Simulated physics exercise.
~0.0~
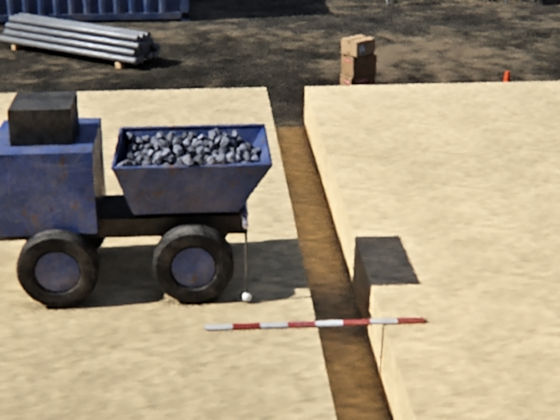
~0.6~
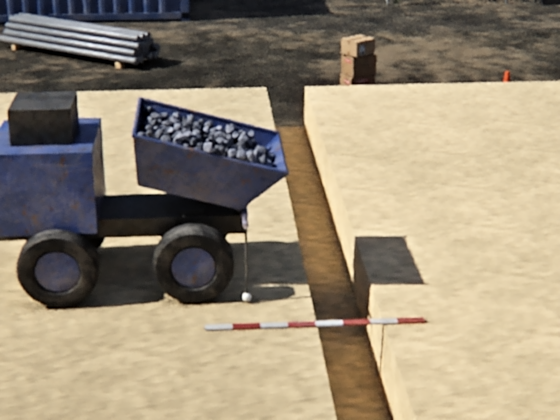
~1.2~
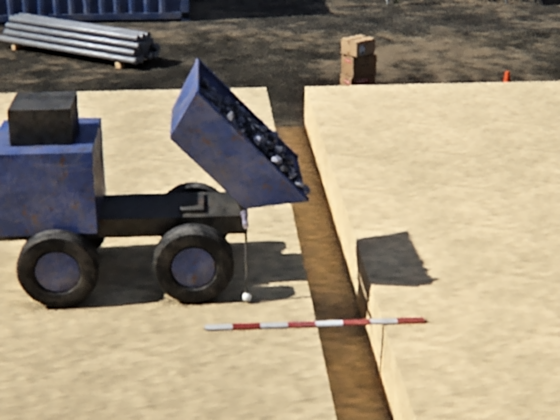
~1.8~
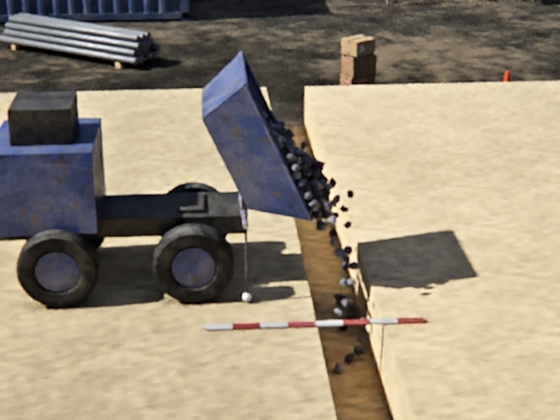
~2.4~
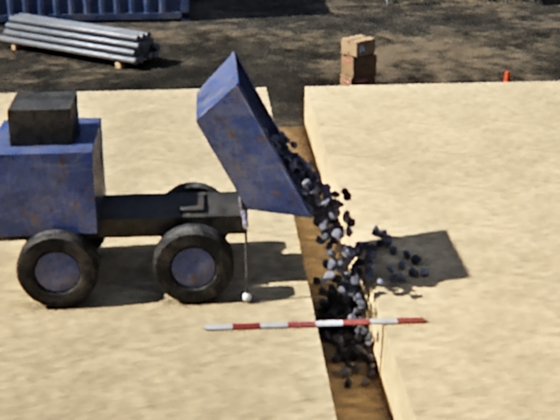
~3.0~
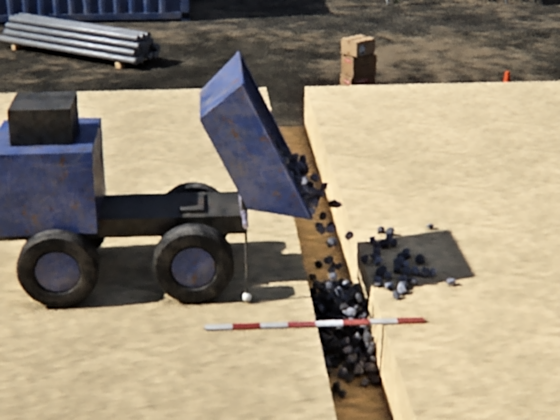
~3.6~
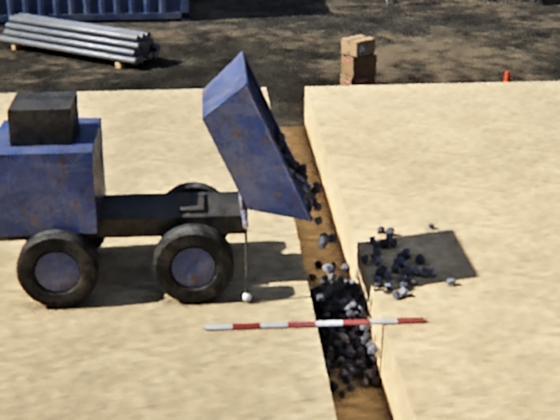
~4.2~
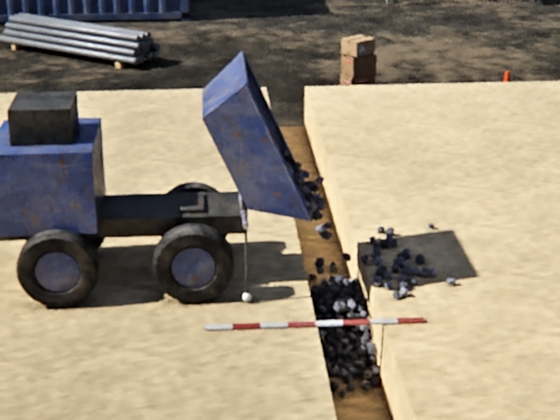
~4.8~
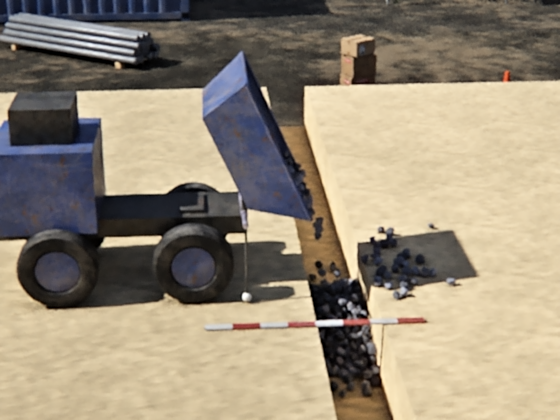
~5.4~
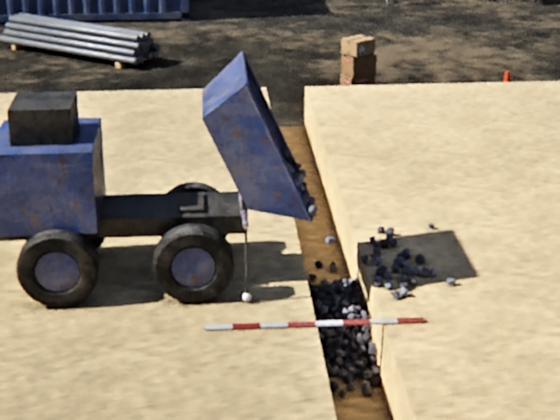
A blue site dumper with black wheels stands at left on pale, sandy ground, seen from above and to the side, its skip heaped with dark grey stones. Ahead of it a narrow brown trench runs between two slabs, with a red-and-white banded pole lying across and grey pipes and a brown stack behind. The skip tips forward steeply, and stones pour from its lip into the trench. It jerks slightly back and forward, and some stones scatter onto the far side. Finally the skip stays raised, stones still at its lip, with a dark pile in the trench.
